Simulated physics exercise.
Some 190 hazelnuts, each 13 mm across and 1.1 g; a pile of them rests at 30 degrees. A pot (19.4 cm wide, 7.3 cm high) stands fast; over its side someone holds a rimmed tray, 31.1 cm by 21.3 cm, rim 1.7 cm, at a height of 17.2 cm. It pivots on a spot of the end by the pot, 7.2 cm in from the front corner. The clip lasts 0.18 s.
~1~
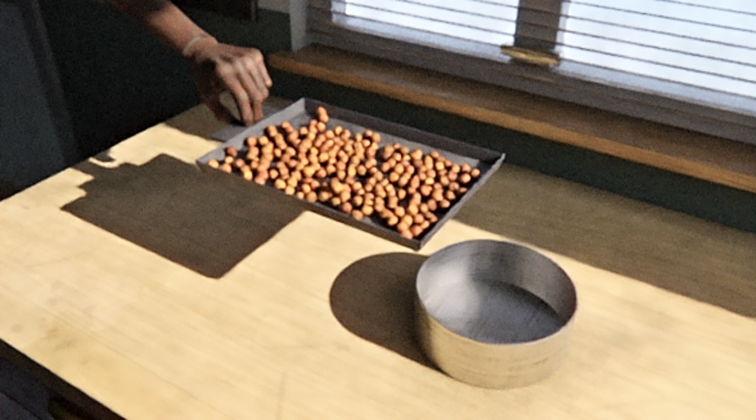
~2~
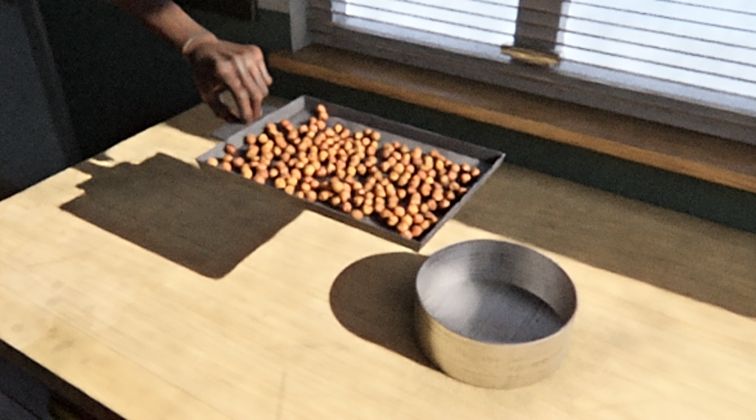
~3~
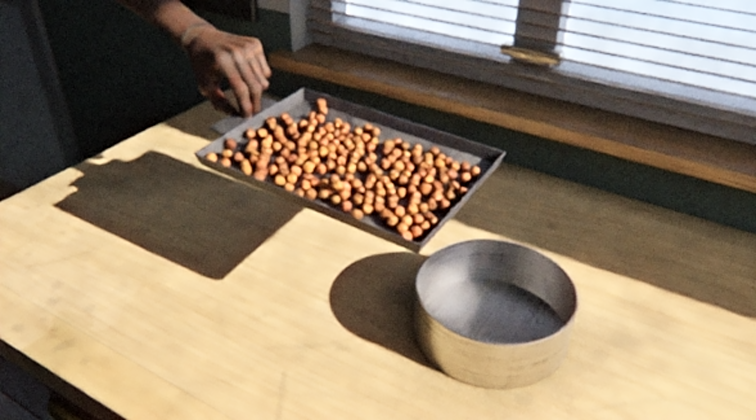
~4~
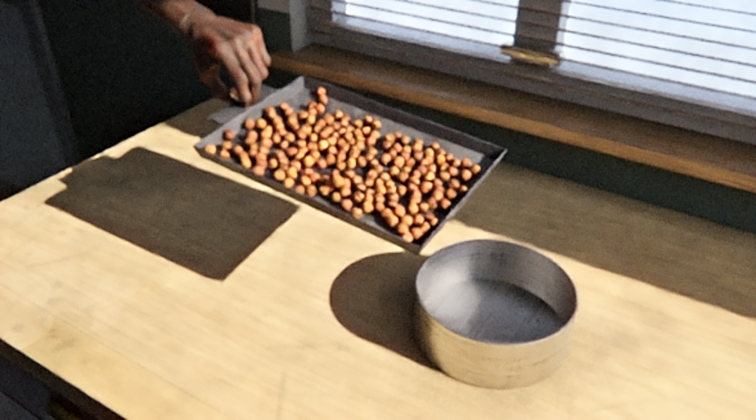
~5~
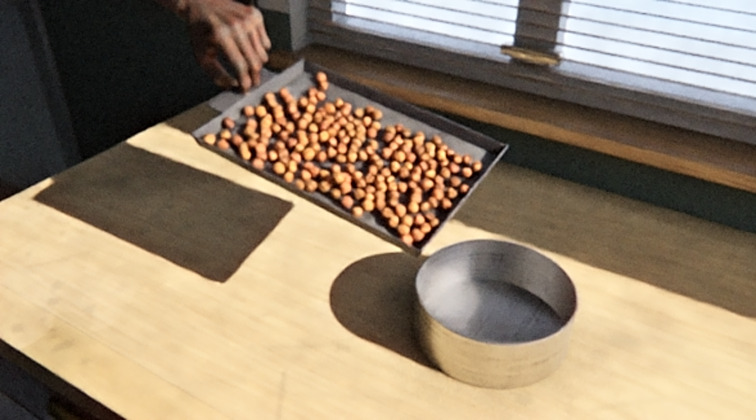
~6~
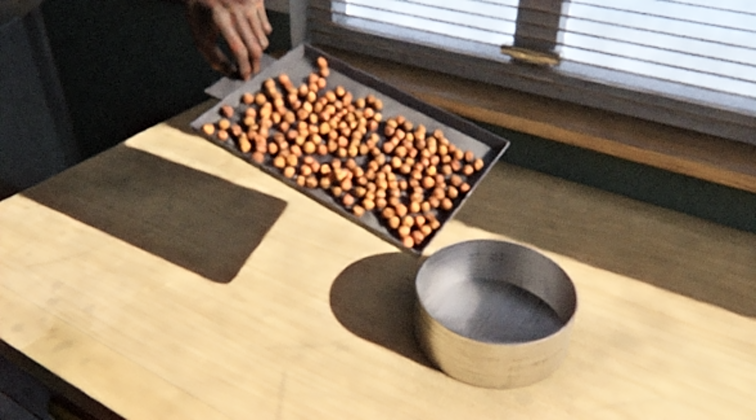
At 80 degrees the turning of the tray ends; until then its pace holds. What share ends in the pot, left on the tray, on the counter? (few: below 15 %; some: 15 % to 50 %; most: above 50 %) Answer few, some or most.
In the pot: Some; left on the tray: Few; on the counter: Most.
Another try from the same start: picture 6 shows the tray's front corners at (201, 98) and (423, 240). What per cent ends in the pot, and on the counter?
Pot 75, counter 25.
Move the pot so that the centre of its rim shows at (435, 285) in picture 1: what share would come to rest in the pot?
Some 60 per cent.
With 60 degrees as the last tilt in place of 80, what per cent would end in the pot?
In that case some 20 per cent.
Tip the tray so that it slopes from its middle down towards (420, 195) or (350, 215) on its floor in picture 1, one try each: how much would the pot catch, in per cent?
Some 75 and 5 per cent.
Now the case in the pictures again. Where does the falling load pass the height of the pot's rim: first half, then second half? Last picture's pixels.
First near (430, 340), later near (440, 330).
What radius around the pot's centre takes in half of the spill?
About 20 cm.
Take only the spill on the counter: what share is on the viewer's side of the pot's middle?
Some 100 per cent.
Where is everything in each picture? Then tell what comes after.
The first picture shows tray tilt 0 degrees, front corners at (201, 160) and (419, 239); middle of the pieces at (353, 168); pot at (496, 286).
The second picture shows tray tilt 1 degrees, front corners at (201, 158) and (419, 239); middle of the pieces at (353, 166).
The third picture shows tray tilt 3 degrees, front corners at (200, 153) and (419, 241); middle of the pieces at (353, 163).
The fourth picture shows tray tilt 6 degrees, front corners at (199, 145) and (419, 243), lowest corner right front; middle of the pieces at (353, 158).
The fifth picture shows tray tilt 11 degrees, front corners at (197, 134) and (420, 246), lowest corner right front; middle of the pieces at (354, 151).
The sixth picture shows tray tilt 15 degrees, front corners at (196, 124) and (420, 249), lowest corner right front; middle of the pieces at (355, 145); pot at (496, 286).
Then, 0.24 s after the last picture, tilt 47 degrees; the tray holds 100 %, the pot 0 %.
Then, 0.41 s after the last picture, tilt 70 degrees; the tray holds 100 %, the pot 0 %.
Then, 0.70 s after the last picture, tilt 80 degrees; the tray holds 15 %, the pot 20 %.
In the end, pot 25 %, tray 0 %, counter 75 %.
